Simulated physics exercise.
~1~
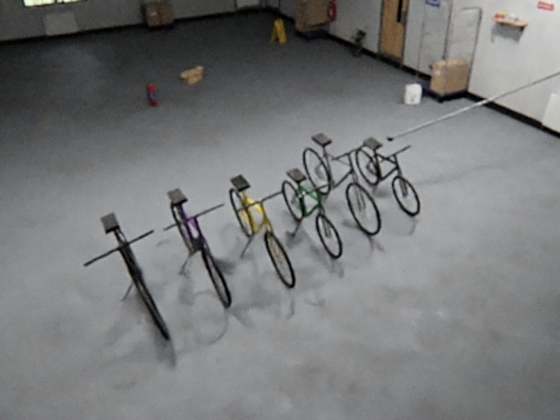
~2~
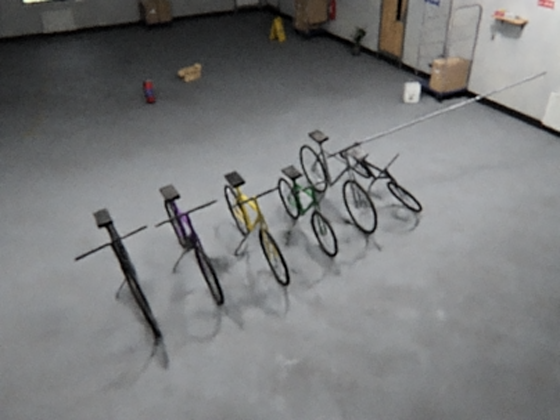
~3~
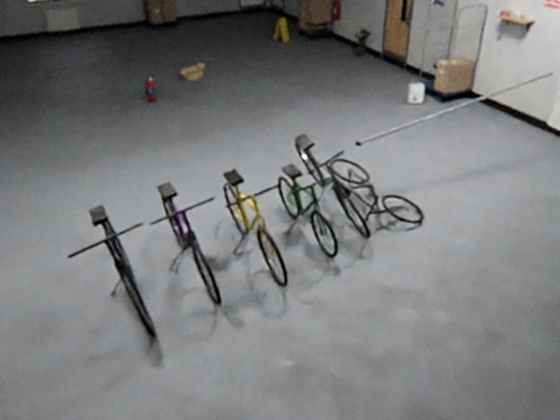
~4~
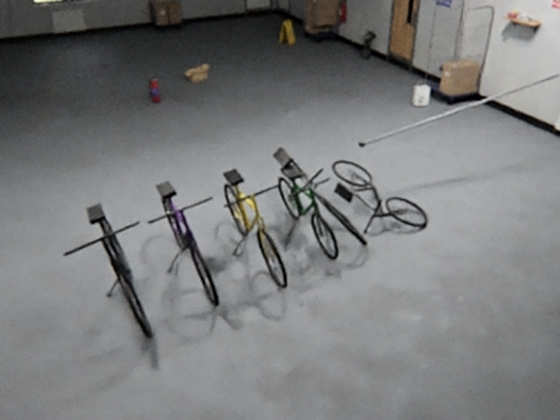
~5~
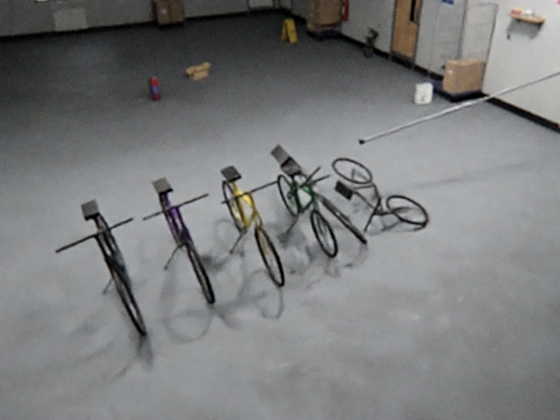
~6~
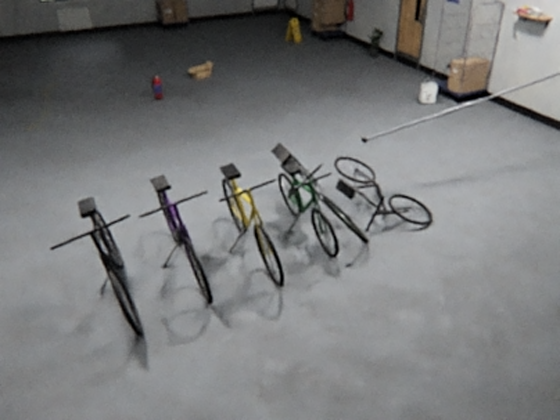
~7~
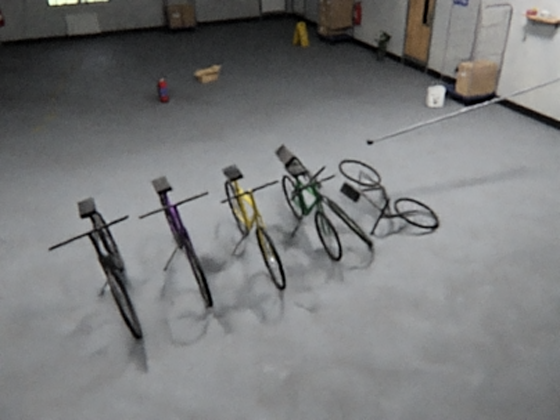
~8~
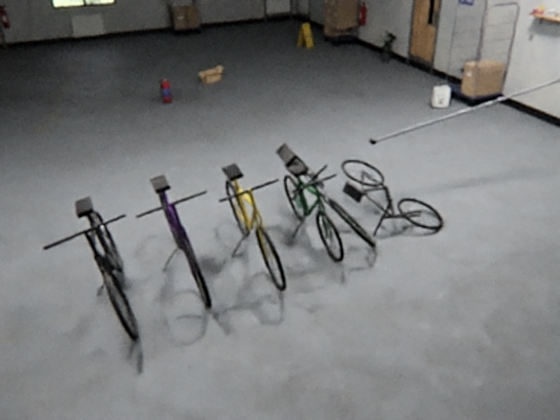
Pole nudging the far-right bicycle in a parked row, toppling it and tipping its neighbour against the green one, four still standing.
